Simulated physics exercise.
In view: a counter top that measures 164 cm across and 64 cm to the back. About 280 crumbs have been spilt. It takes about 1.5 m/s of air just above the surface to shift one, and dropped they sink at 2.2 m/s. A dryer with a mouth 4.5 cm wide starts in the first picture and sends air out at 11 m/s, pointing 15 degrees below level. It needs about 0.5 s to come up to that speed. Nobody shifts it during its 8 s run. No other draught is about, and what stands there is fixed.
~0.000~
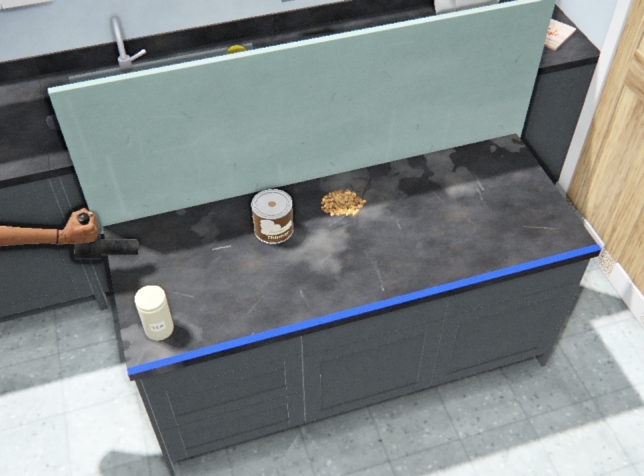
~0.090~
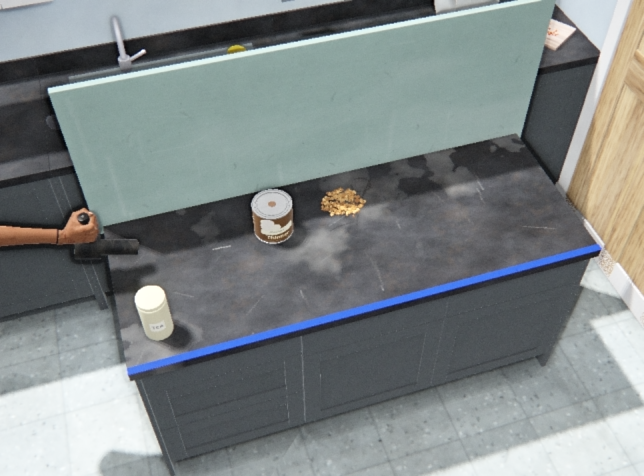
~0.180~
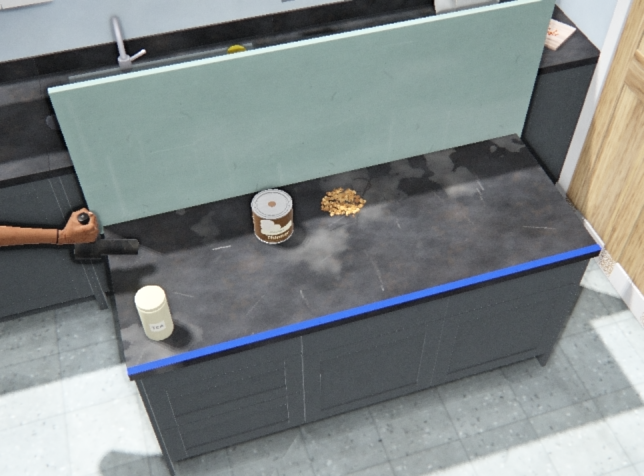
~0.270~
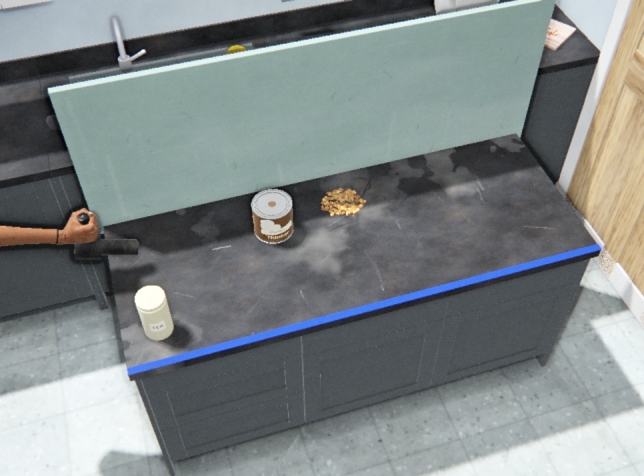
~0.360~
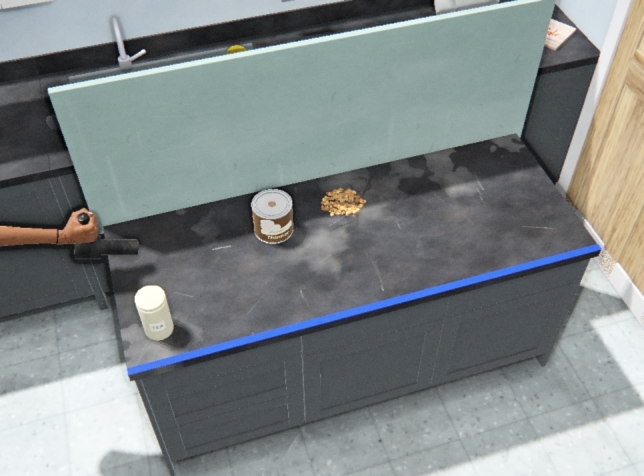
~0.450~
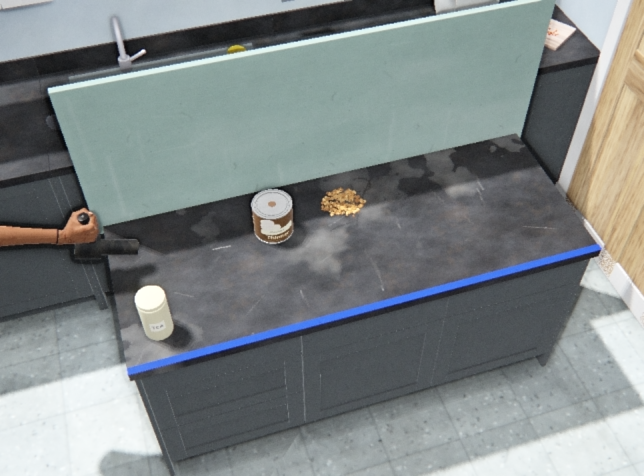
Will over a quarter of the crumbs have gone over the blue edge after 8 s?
Answer: No.
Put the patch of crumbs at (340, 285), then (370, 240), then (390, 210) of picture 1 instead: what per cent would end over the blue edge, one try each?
In turn about 90 %, 30 %, 0 %.
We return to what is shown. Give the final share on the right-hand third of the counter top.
About 0 %.
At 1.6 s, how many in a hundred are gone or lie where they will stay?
Near 40 %.
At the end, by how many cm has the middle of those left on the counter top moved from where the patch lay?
About 0 cm.
After 1.6 s, 0 % are over the blue edge; the middle of those still in play is near (341, 202); 38 % have settled or left.
After 2.6 s, 0 % are over the blue edge; the middle of those still in play is near (341, 202); 40 % have settled or left.
After 4.4 s, 0 % are over the blue edge; the middle of those still in play is near (341, 202); 48 % have settled or left.
After 8.0 s, at the end, 0 % are over the blue edge; the middle of those still in play is near (341, 202).
